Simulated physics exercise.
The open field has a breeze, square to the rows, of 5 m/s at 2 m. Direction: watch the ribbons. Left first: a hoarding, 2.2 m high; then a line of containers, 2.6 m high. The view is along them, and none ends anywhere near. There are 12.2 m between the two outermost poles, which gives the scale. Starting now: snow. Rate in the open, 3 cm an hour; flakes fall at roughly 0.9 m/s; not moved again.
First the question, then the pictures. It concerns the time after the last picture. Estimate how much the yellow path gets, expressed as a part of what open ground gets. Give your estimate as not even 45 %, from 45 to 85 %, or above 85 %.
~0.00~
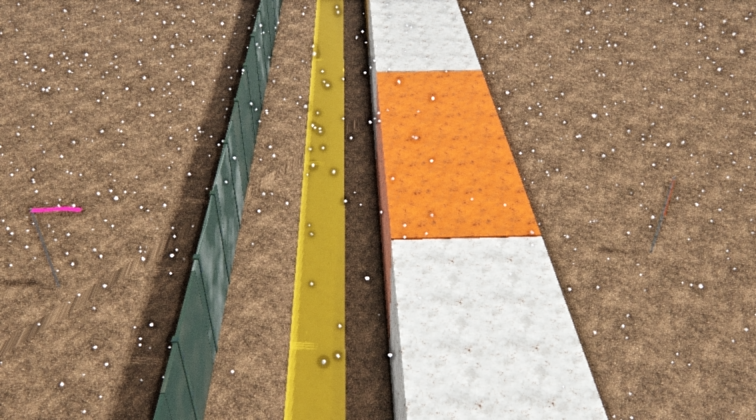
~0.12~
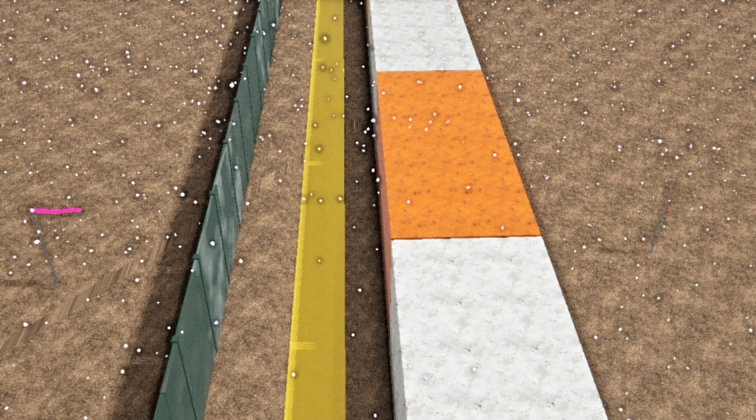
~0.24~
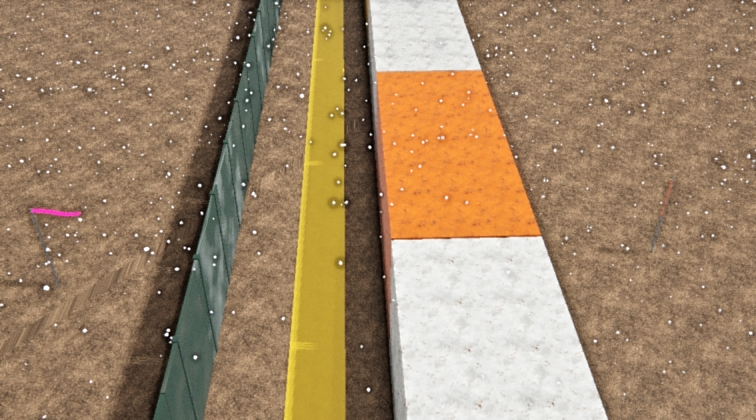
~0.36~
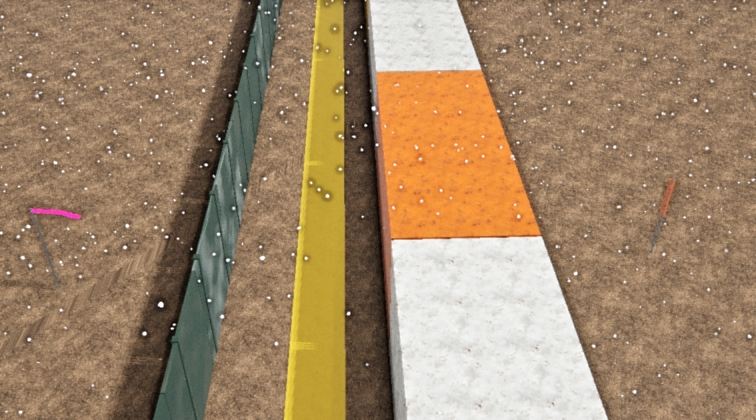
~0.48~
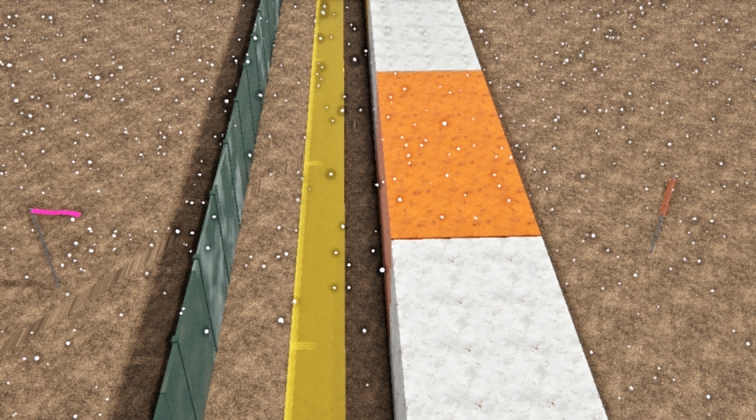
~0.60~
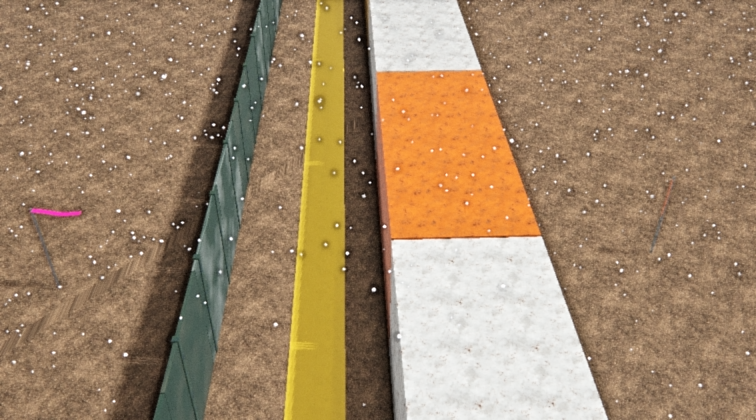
My estimate: Not even 45 %.
In 10 minutes the yellow path collects 0 mm against 5 mm in the open.
In 30 minutes the yellow path collects 1 mm against 15 mm in the open.
In 60 minutes the yellow path collects 1 mm against 30 mm in the open, so the yellow path has 4 % of the open amount; the left half of it has 1 %, the right half 6 %.
